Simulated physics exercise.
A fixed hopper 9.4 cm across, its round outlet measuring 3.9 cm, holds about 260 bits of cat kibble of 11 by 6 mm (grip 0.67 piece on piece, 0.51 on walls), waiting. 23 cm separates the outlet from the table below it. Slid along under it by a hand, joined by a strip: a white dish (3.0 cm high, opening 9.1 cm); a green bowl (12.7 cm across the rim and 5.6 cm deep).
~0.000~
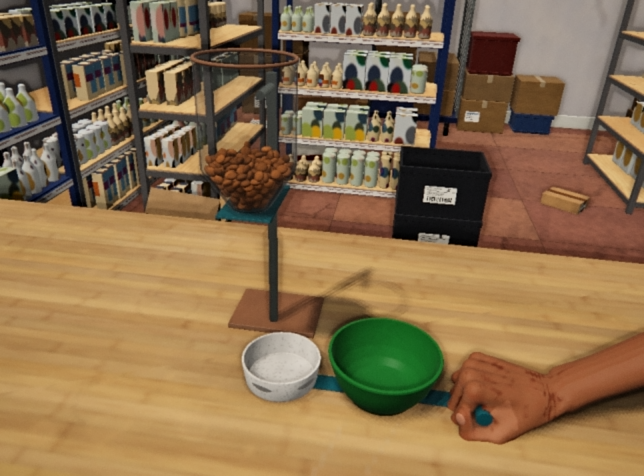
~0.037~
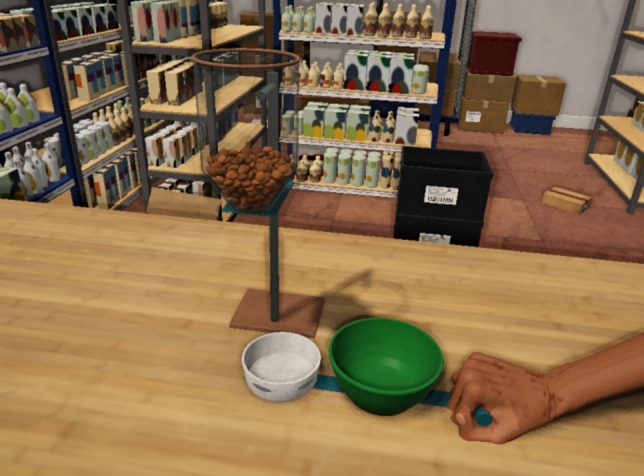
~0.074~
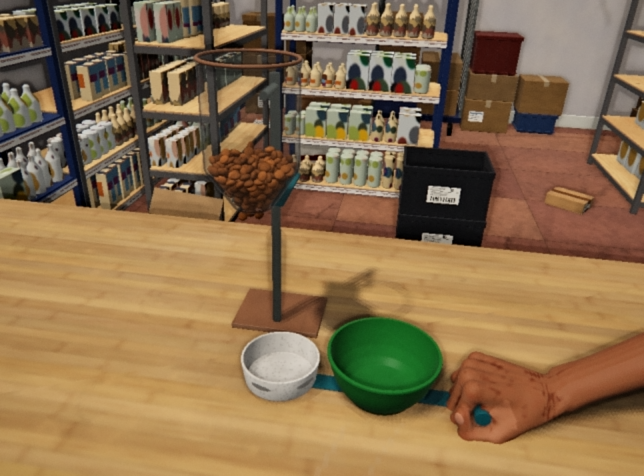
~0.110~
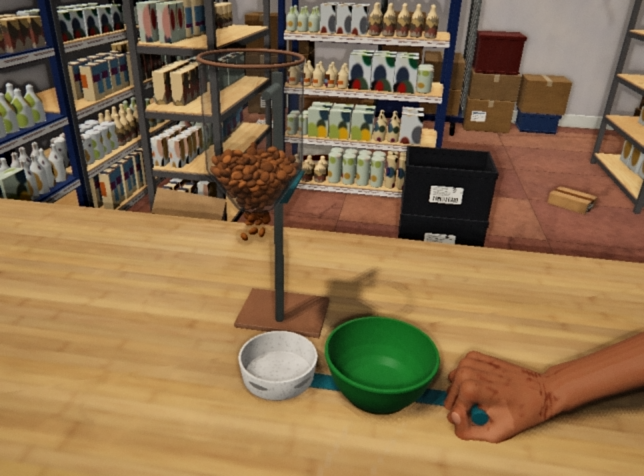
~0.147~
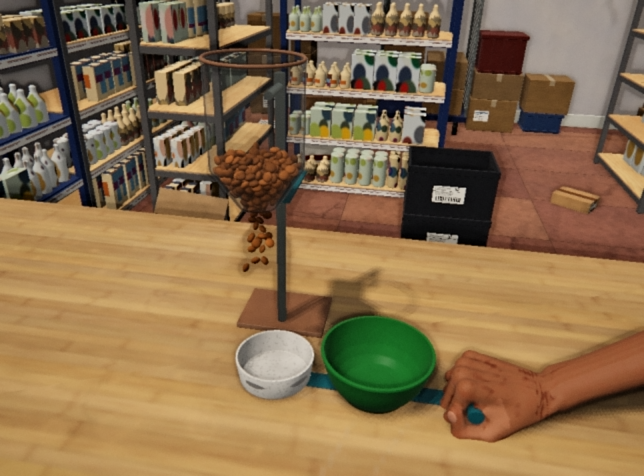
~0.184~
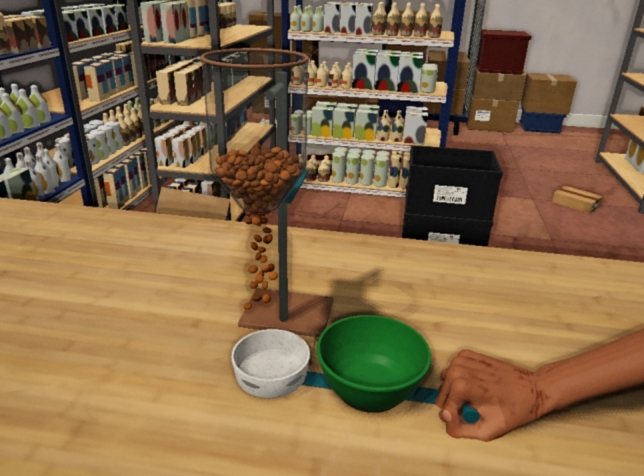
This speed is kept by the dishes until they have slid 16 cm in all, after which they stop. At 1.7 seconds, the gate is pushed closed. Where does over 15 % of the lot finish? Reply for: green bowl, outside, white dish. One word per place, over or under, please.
Green bowl over, outside everything under, white dish over.
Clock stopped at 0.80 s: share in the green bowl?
About 30 %.
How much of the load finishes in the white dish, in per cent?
Around 25 in a hundred.
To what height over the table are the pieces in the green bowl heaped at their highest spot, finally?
3.0 cm, roughly.
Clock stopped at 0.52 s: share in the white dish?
By that time it's roughly 25 percent.
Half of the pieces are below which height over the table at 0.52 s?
24 cm or so.
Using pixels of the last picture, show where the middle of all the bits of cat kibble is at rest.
Centre at rest: Approx. (253, 363).
Then, at 0.52 s, white dish 25 %, outside 5 %, hopper 55 %, in the air 15 %; middle of all pieces on or above the table near (254, 254).
After 0.80 s, white dish 25 %, green bowl 30 %, outside 10 %, hopper 30 %, in the air 10 %; middle of all pieces on or above the table near (245, 303).
After 1.06 s, white dish 25 %, green bowl 40 %, outside 10 %, hopper 10 %, in the air 15 %; middle of all pieces on or above the table near (236, 327).
After 1.30 s, white dish 25 %, green bowl 65 %, outside 10 %; middle of all pieces on or above the table near (238, 357).
By 2.3 s all is still; white dish 25 %, green bowl 65 %, outside 10 %, hopper 0 %.
